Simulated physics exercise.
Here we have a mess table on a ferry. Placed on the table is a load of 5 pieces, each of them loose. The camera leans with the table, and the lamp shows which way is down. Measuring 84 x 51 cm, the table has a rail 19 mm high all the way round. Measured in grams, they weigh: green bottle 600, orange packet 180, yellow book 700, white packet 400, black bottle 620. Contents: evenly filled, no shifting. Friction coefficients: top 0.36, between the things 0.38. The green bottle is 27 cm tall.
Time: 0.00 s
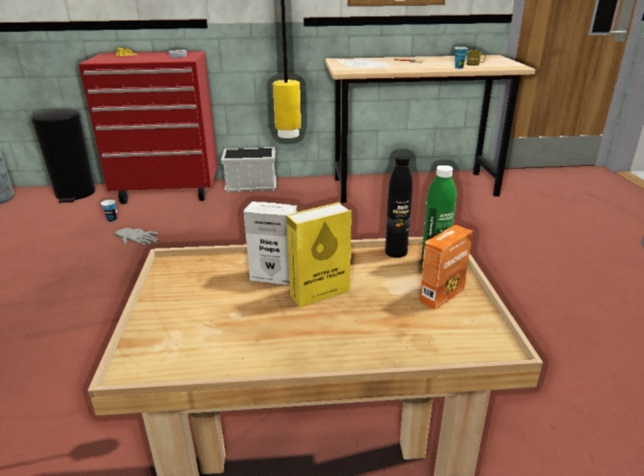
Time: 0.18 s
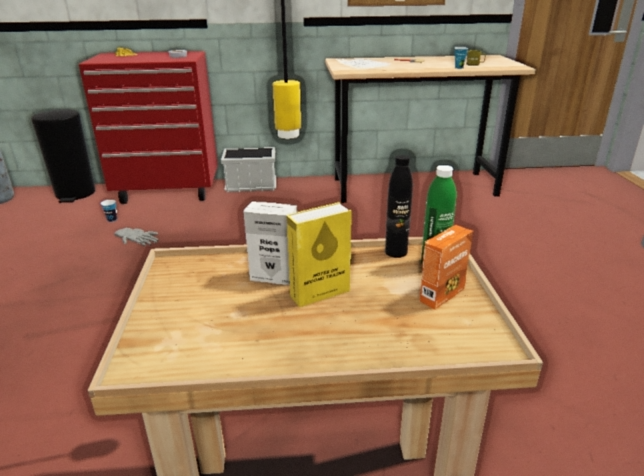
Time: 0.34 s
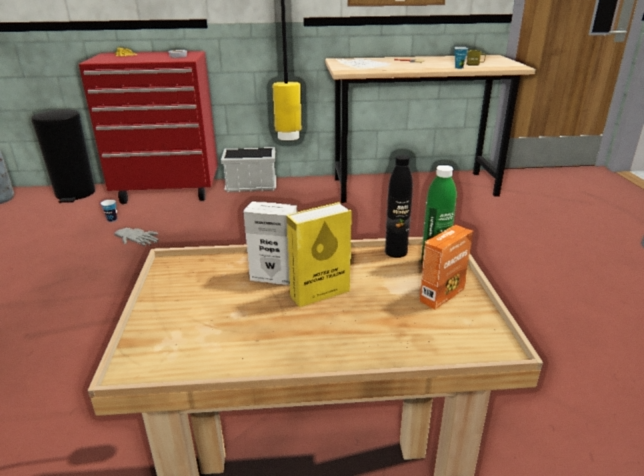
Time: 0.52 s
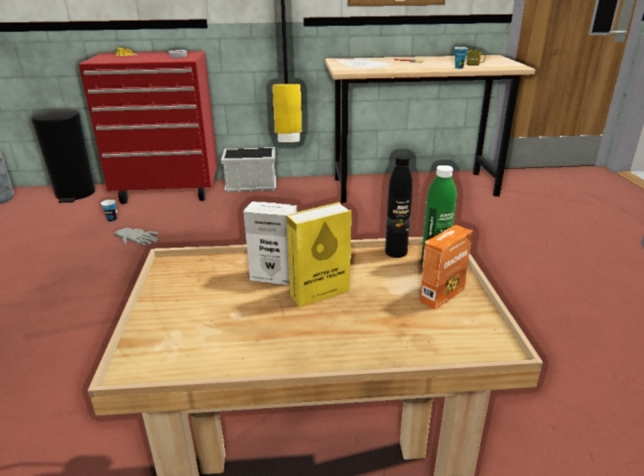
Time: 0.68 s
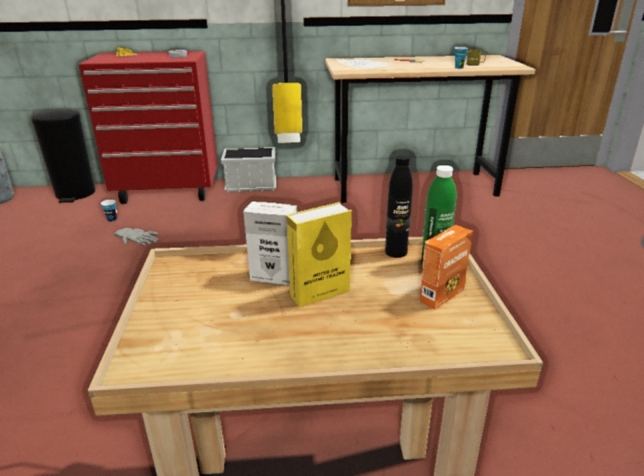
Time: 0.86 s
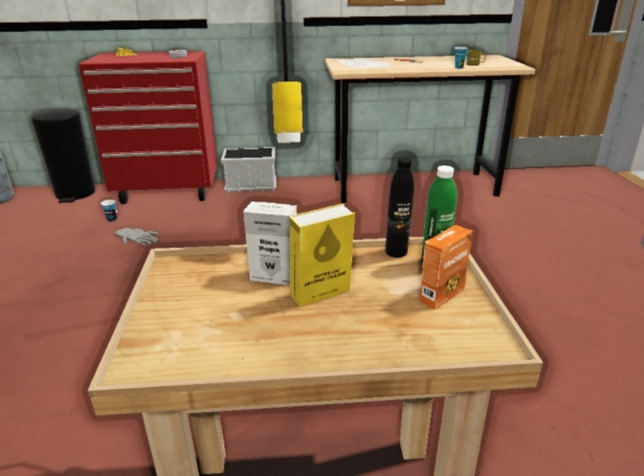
The footage shows a rimmed wooden table holding two bottles, a yellow book, and white and orange packets; the hanging yellow lamp changes angle slightly, then the book and black bottle rock very slightly while the rest stay still.
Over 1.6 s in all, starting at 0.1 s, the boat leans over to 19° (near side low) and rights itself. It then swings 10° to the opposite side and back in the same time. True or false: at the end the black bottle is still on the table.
True.
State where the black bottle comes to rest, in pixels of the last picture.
It finishes at roughly (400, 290).
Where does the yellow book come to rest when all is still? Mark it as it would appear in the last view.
You'll see it about at (353, 326) in the last picture.
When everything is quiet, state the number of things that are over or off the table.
The answer is 5.
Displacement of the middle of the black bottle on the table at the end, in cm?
About 25 cm.
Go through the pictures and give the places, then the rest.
Boat level; black bottle (399, 207); green bottle (439, 218), in the first frame.
Boat level; yellow book (320, 255); white packet (273, 244), in the second frame.
Boat heeled 4°, near side down; green bottle (439, 218); orange packet (446, 267), in the third frame.
Boat heeled 10°, near side down; yellow book (320, 255); white packet (273, 244), in the fourth frame.
Boat heeled 16°, near side down; green bottle (439, 218); orange packet (446, 267), in the fifth frame.
Boat heeled 19°, near side down; black bottle (400, 208) rocked 5° off its seat; yellow book (321, 256) rocked 4° off its seat, in the sixth frame.
By 1.16 s, boat heeled 14°, near side down; black bottle rocked 57° off its seat near (410, 246); yellow book on its side; green bottle rocked 24° off its seat.
By 1.26 s, boat heeled 11°, near side down; black bottle on its side near (407, 281); yellow book on its side; orange packet rocked 58° off its seat.
By 1.46 s, boat heeled 4°, near side down; black bottle on its side near (401, 290); green bottle on its side; yellow book on its side.
When it is over (3.8 s), lying over on the table, green bottle, orange packet, yellow book, white packet and black bottle. In the last view, black bottle near (400, 290).
